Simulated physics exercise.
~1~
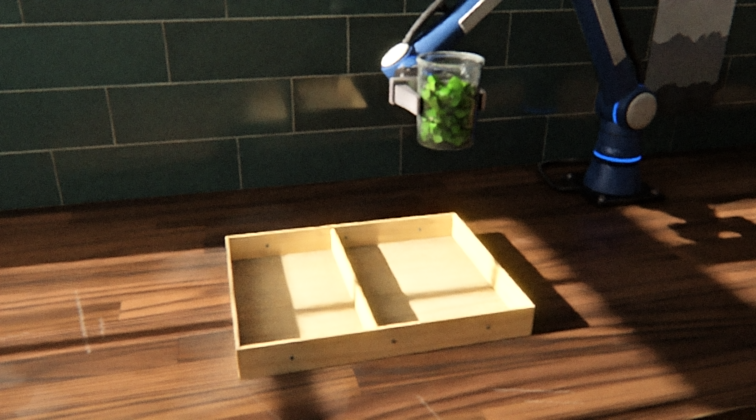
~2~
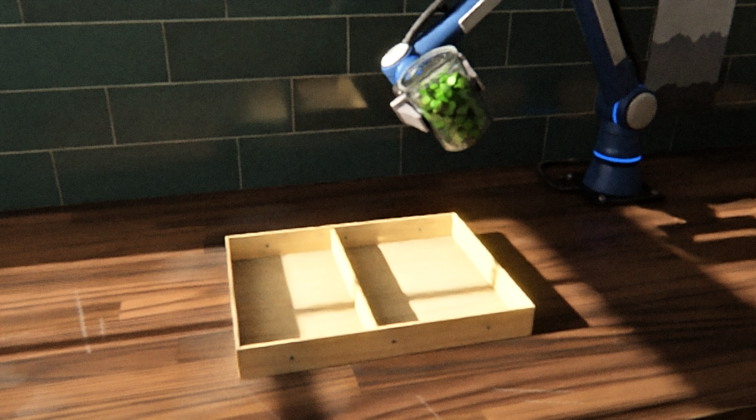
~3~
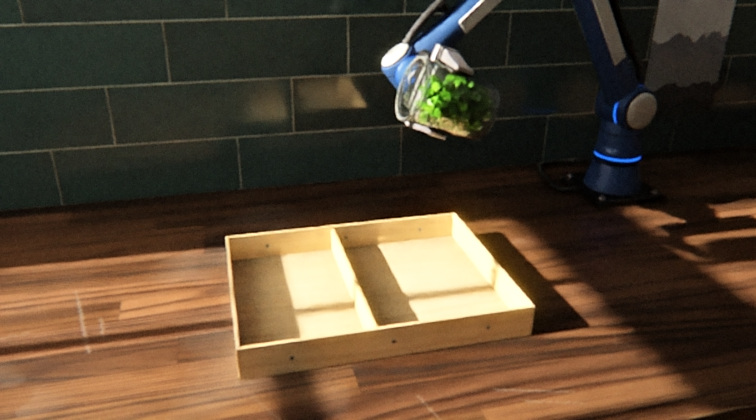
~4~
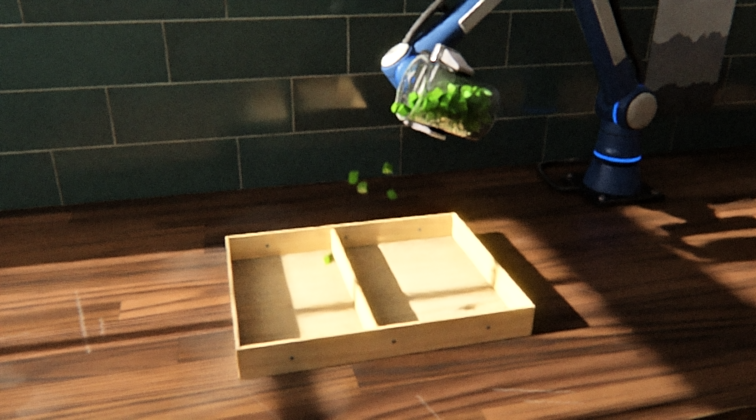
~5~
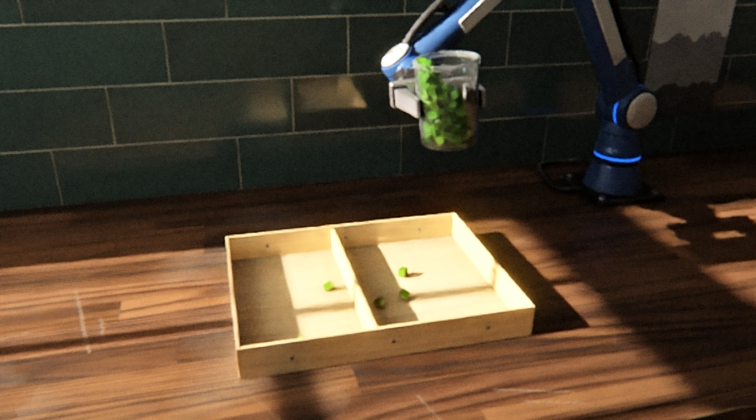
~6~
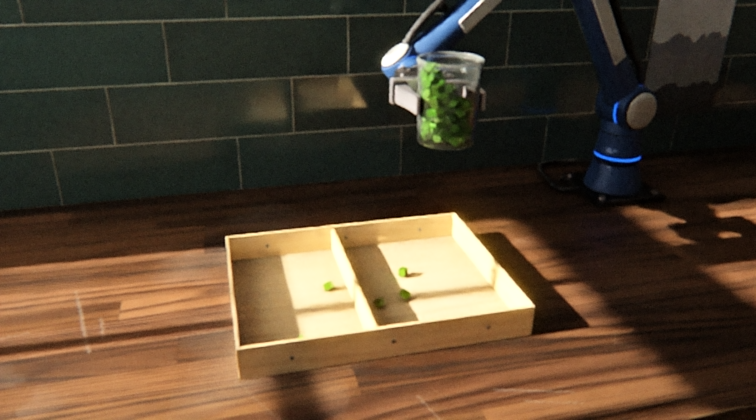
To begin with, a blue robotic arm holds a clear cup of chopped green pieces upright above a shallow wooden tray, which is split in two by a divider and rests on a sunlit wooden counter. The gripper tips the cup over until it lies nearly on its side, its mouth towards the left. A few green pieces spill out and fall towards the tray. The arm then turns the cup back upright, with most of the pieces still inside. Finally, the cup is held still, while a handful of pieces lie scattered on both sides of the divider.
